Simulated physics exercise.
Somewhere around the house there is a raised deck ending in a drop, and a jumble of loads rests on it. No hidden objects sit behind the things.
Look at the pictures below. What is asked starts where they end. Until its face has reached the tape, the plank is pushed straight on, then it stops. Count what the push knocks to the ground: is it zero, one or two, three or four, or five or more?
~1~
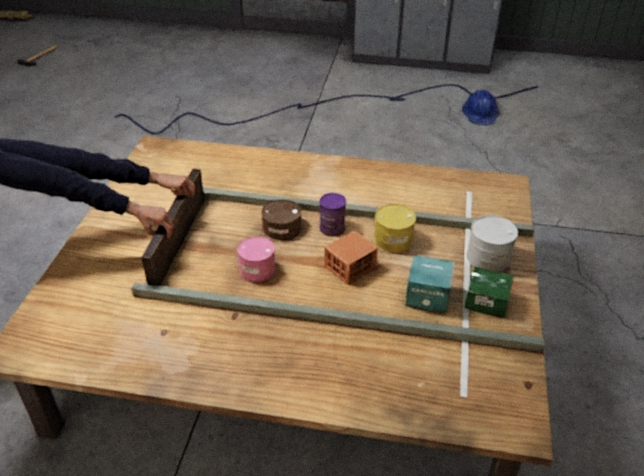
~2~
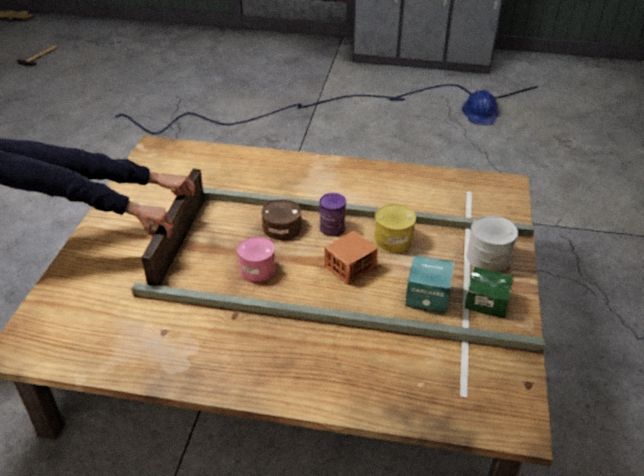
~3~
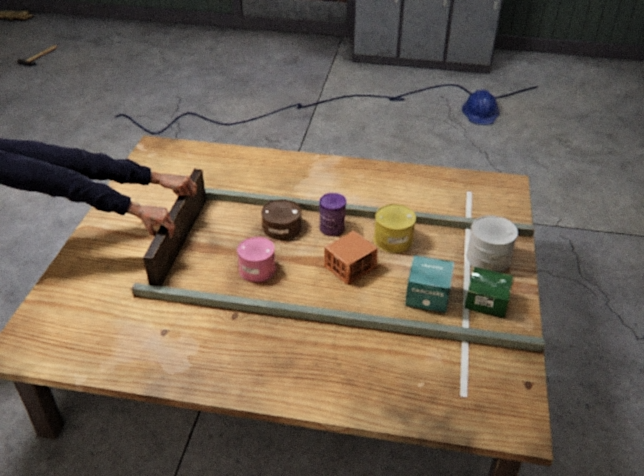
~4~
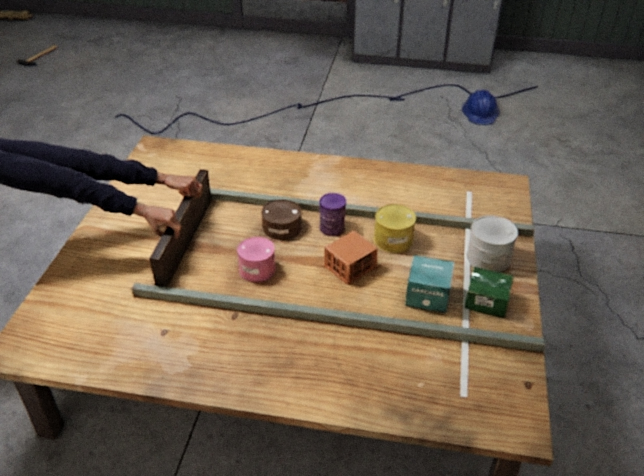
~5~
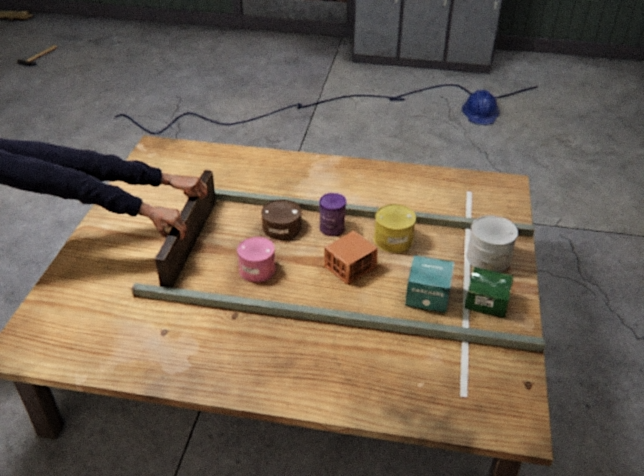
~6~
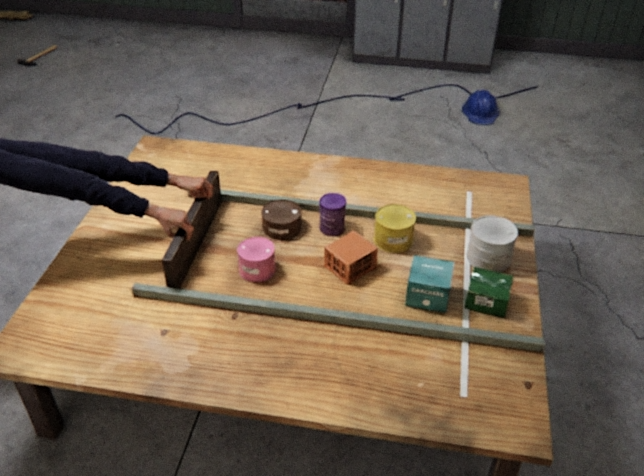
The drop will claim one or two of them.
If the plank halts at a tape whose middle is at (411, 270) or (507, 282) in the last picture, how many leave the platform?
In order, the counts are 0 and 5.
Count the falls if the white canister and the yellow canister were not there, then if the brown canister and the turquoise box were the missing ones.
That gives 1 in the first case, then 1 in the second.
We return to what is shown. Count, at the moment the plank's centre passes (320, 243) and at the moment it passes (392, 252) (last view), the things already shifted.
Counts: 5 and 8.
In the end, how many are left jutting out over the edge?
I get 2.
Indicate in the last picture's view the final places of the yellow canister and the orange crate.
Near (533, 258) and (506, 278).
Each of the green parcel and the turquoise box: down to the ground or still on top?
The green parcel comes off, the turquoise box stays put.
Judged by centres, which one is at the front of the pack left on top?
That's the yellow canister.
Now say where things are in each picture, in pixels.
The first picture shows white canister (491, 244); green parcel (489, 292); turquoise box (430, 284); plank (176, 226); tape (467, 277).
The second picture shows green parcel (489, 292); purple pail (333, 215).
The third picture shows turquoise box (430, 284); pink canister (257, 259).
The fourth picture shows white canister (491, 244); yellow canister (394, 228).
The fifth picture shows green parcel (489, 292); orange crate (351, 257).
The sixth picture shows white canister (491, 244); green parcel (489, 292); turquoise box (430, 284); plank (195, 228); tape (467, 277).
Early on, none off yet; white canister at rest near (491, 244); green parcel at rest near (489, 292); turquoise box at rest near (430, 284).
Finally, the number that fall off is one or two; lost, green parcel and white canister.
